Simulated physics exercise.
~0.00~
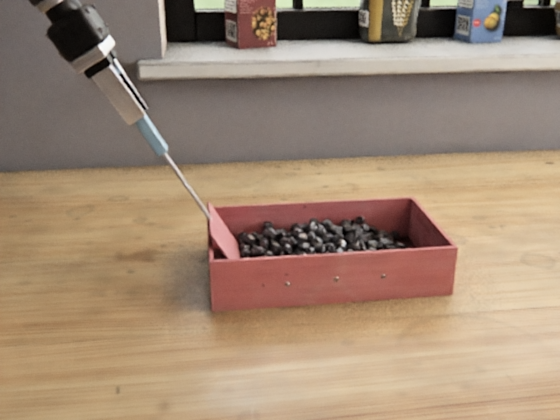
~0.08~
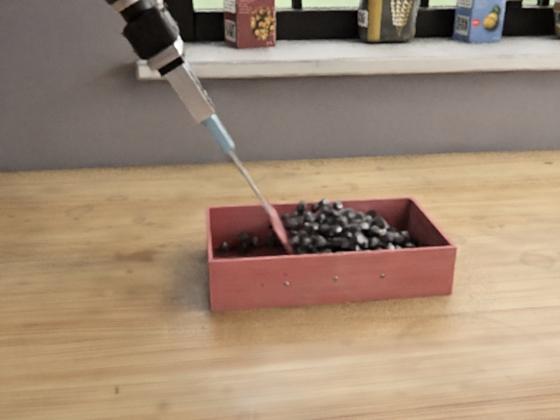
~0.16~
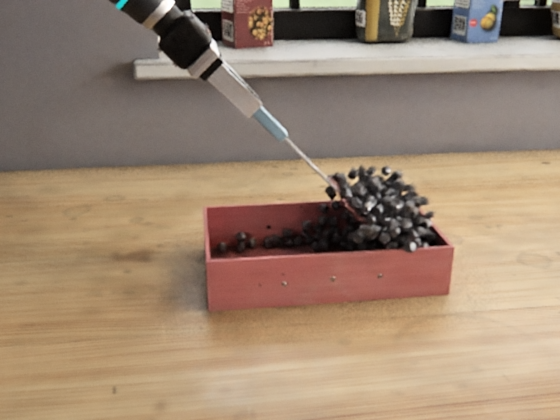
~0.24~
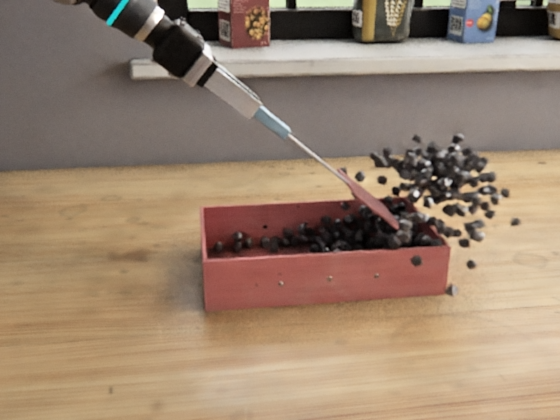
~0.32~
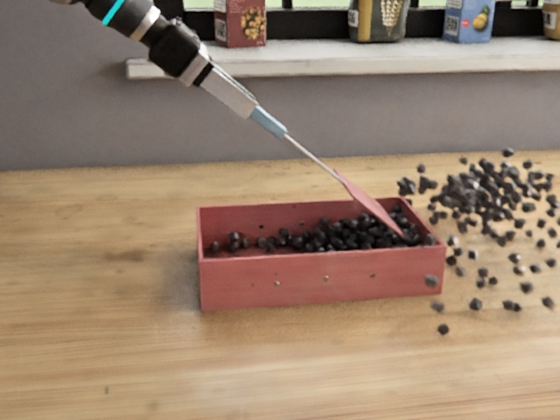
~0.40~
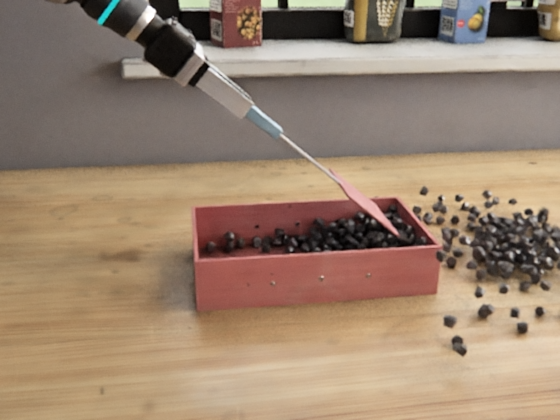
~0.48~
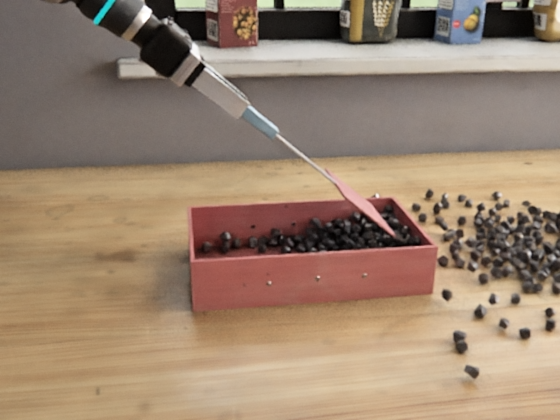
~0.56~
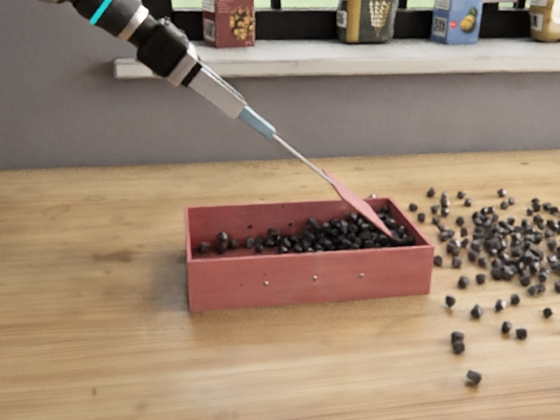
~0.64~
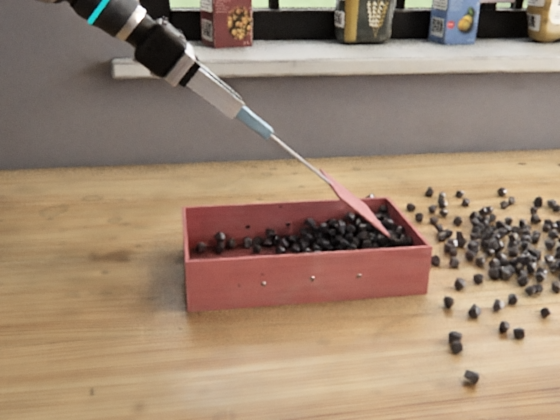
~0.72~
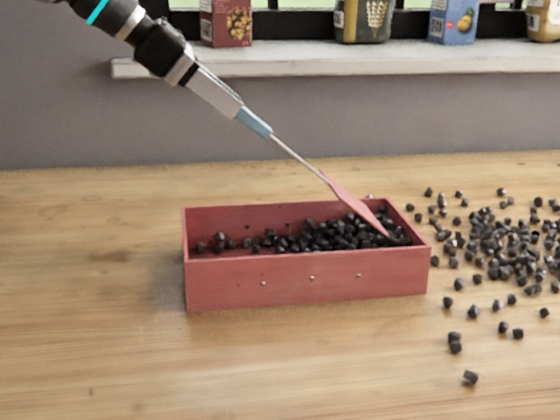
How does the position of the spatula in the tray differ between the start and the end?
At the start the spatula is at the left end of the tray, and at the end it rests near the right end, slightly higher and leaning flatter.
